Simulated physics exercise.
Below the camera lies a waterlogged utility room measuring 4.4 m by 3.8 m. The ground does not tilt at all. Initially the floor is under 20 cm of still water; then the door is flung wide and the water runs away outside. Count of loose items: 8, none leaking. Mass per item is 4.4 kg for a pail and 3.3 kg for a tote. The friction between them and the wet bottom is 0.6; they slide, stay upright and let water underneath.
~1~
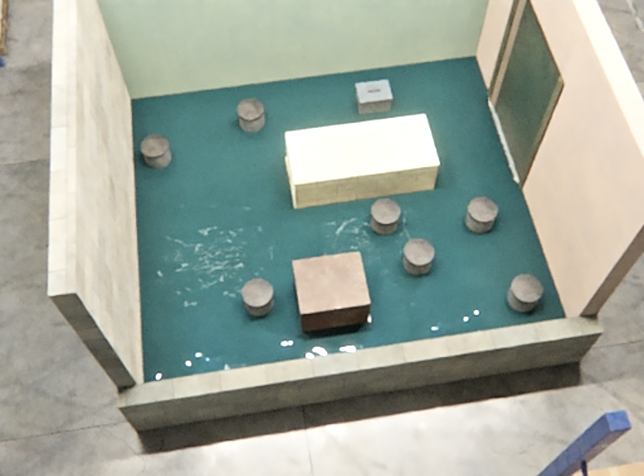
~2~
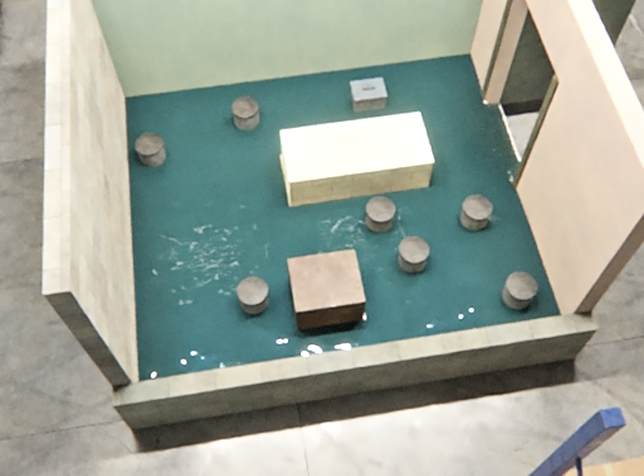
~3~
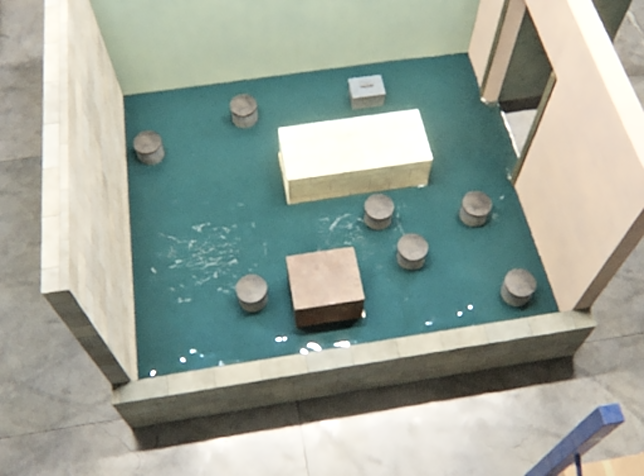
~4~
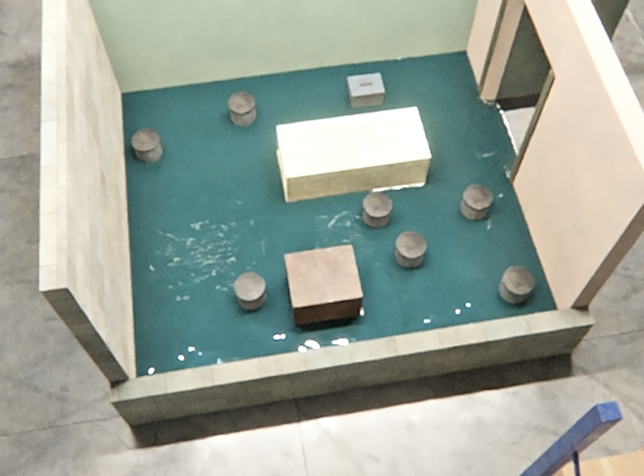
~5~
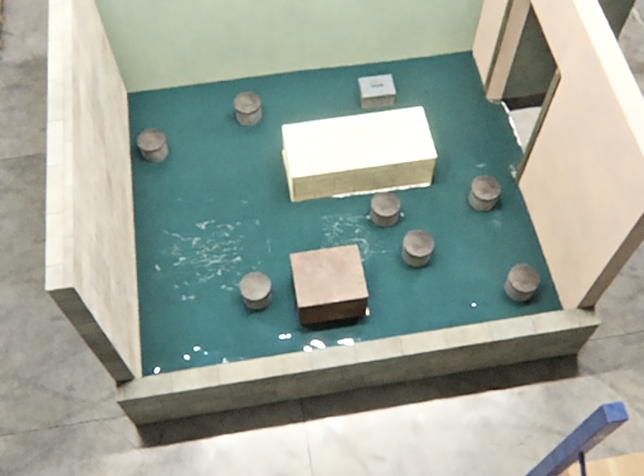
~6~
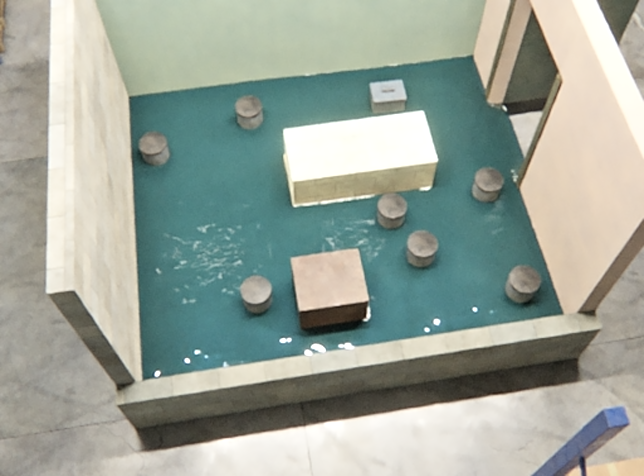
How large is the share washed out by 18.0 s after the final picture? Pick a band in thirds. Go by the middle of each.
Band: Two thirds or above.
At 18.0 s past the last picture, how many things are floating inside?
At that instant the tally stands at 2.
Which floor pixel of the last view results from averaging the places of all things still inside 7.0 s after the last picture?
The centre sits near (334, 187).
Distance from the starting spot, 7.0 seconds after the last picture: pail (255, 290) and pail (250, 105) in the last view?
Going in order, that's 20 cm then 150 cm.
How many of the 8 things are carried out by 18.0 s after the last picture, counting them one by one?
It comes to 6 of them.
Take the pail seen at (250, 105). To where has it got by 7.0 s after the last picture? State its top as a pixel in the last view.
Roughly at (390, 90) in the last picture.
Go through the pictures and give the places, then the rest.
In the first picture, a pail at (483, 209), afloat; a tote at (374, 91), afloat; 20 cm deep round most things; 0 of 8 have shifted.
In the second picture, a pail at (478, 207), afloat; a tote at (369, 89) floats; about 3030 L in view; 0 of 8 have shifted.
In the third picture, a pail at (477, 203) floats; a tote at (367, 86) floats; about 2990 L in view; 0 of 8 have shifted.
In the fourth picture, a pail at (478, 197) floats, 10 cm from its start; a tote at (366, 84), afloat; about 2940 L in view; 1 of 8 have shifted.
In the fifth picture, a pail at (486, 188), afloat, 22 cm from its start; a tote at (377, 86), afloat, 8 cm from its start; about 2890 L in view; 2 of 8 have shifted.
In the sixth picture, a pail at (489, 179) floats, 40 cm from its start; a tote at (388, 91), afloat, 20 cm from its start; 18 cm deep round most things; 5 of 8 have shifted.
Then, 2.0 s after the last picture 1 of 8 are out; 7 afloat.
Then, 7.0 s after the last picture 4 of 8 are out; 4 afloat.
Then, 14.0 s after the last picture 6 of 8 are out; 2 afloat.
Then, 18.0 s after the last picture 6 of 8 are out; 2 afloat.
